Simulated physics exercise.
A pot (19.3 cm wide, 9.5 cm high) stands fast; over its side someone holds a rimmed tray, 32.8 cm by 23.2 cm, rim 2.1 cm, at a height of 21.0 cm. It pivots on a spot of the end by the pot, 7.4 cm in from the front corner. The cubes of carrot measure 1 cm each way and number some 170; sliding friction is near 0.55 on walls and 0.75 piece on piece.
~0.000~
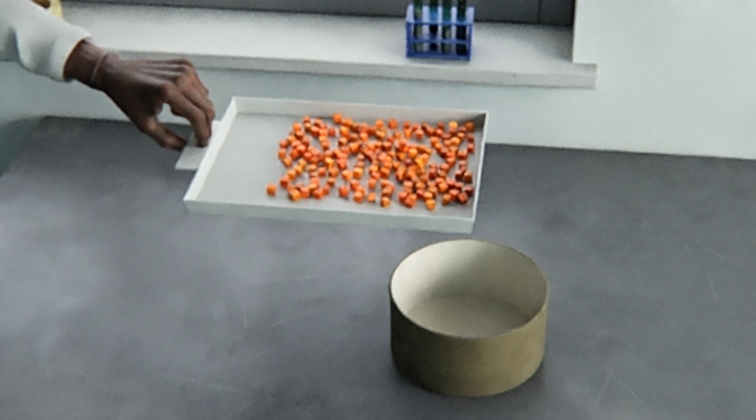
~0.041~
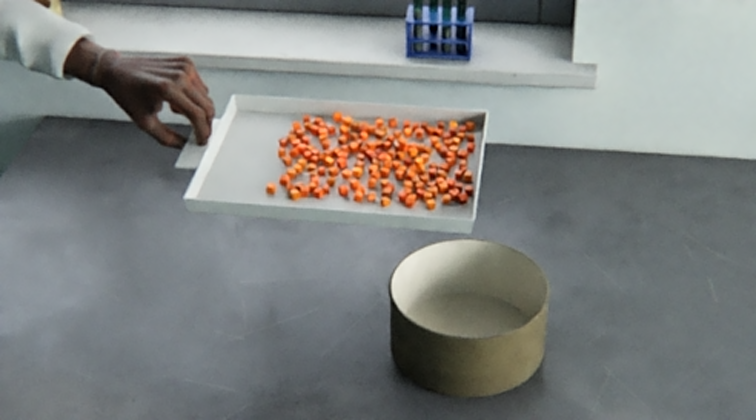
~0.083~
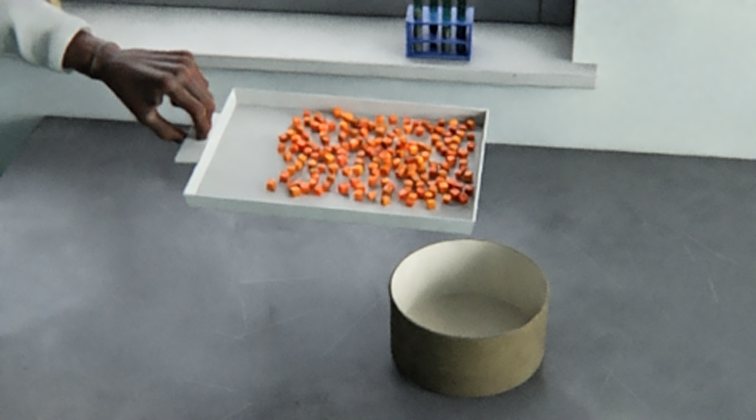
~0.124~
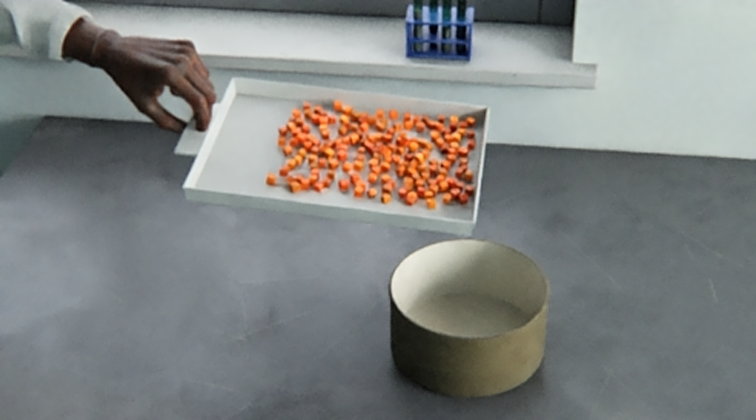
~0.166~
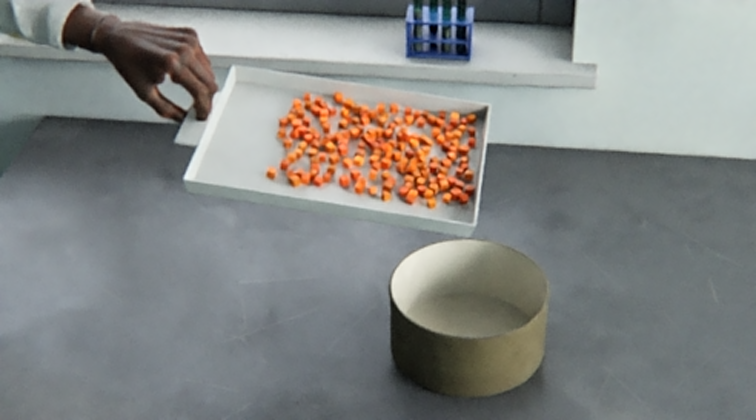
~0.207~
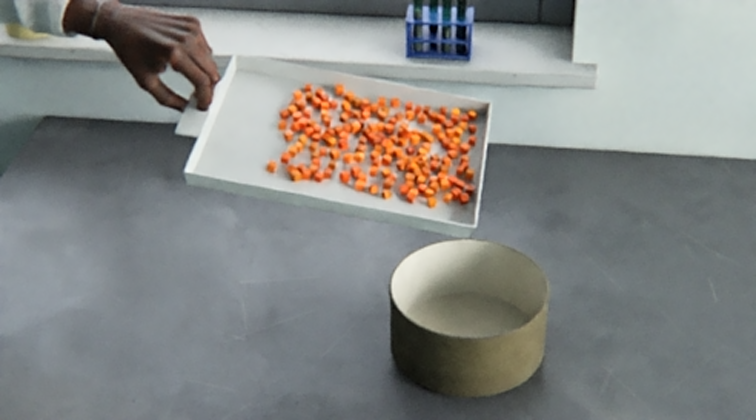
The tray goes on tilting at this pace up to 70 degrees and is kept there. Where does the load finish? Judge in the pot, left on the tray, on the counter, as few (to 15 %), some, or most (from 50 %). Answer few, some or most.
Pot some, tray most, counter few.
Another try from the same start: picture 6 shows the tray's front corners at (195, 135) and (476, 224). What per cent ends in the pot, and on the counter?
Pot 20, counter 30.
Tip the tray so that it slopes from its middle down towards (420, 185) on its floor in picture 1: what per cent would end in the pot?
About 20 per cent.
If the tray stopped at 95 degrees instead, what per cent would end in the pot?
In that case some 85 per cent.
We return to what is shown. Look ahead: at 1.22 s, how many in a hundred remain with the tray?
Some 70 per cent of the load.
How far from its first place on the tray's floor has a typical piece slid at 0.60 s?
About 2 cm.
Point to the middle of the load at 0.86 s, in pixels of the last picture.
Near (455, 175).
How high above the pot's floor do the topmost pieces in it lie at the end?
About 1.0 cm.
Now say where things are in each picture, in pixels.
Tray tilt 0 degrees, front corners at (187, 198) and (471, 218); middle of the pieces at (374, 160); pot at (469, 286), in the first picture.
Tray tilt 1 degrees, front corners at (187, 197) and (471, 218); middle of the pieces at (374, 159), in the second picture.
Tray tilt 2 degrees, front corners at (187, 192) and (471, 219); middle of the pieces at (374, 156), in the third picture.
Tray tilt 5 degrees, front corners at (187, 185) and (472, 221), lowest corner right front; middle of the pieces at (375, 152), in the fourth picture.
Tray tilt 8 degrees, front corners at (187, 177) and (473, 223), lowest corner right front; middle of the pieces at (375, 147), in the fifth picture.
Tray tilt 11 degrees, front corners at (188, 170) and (473, 225), lowest corner right front; middle of the pieces at (376, 143); pot at (469, 286). Its pace works out near 75 degrees a second, in the sixth picture.
After 0.60 s, tilt 40 degrees; the tray holds 100 %, the pot 0 %.
Then, at 0.86 s, tilt 59 degrees; the tray holds 100 %, the pot 0 %.
After 1.22 s, tilt 70 degrees; the tray holds 70 %, the pot 20 %.
At rest (2.5 s), pot 30 %, tray 65 %, counter 10 %.
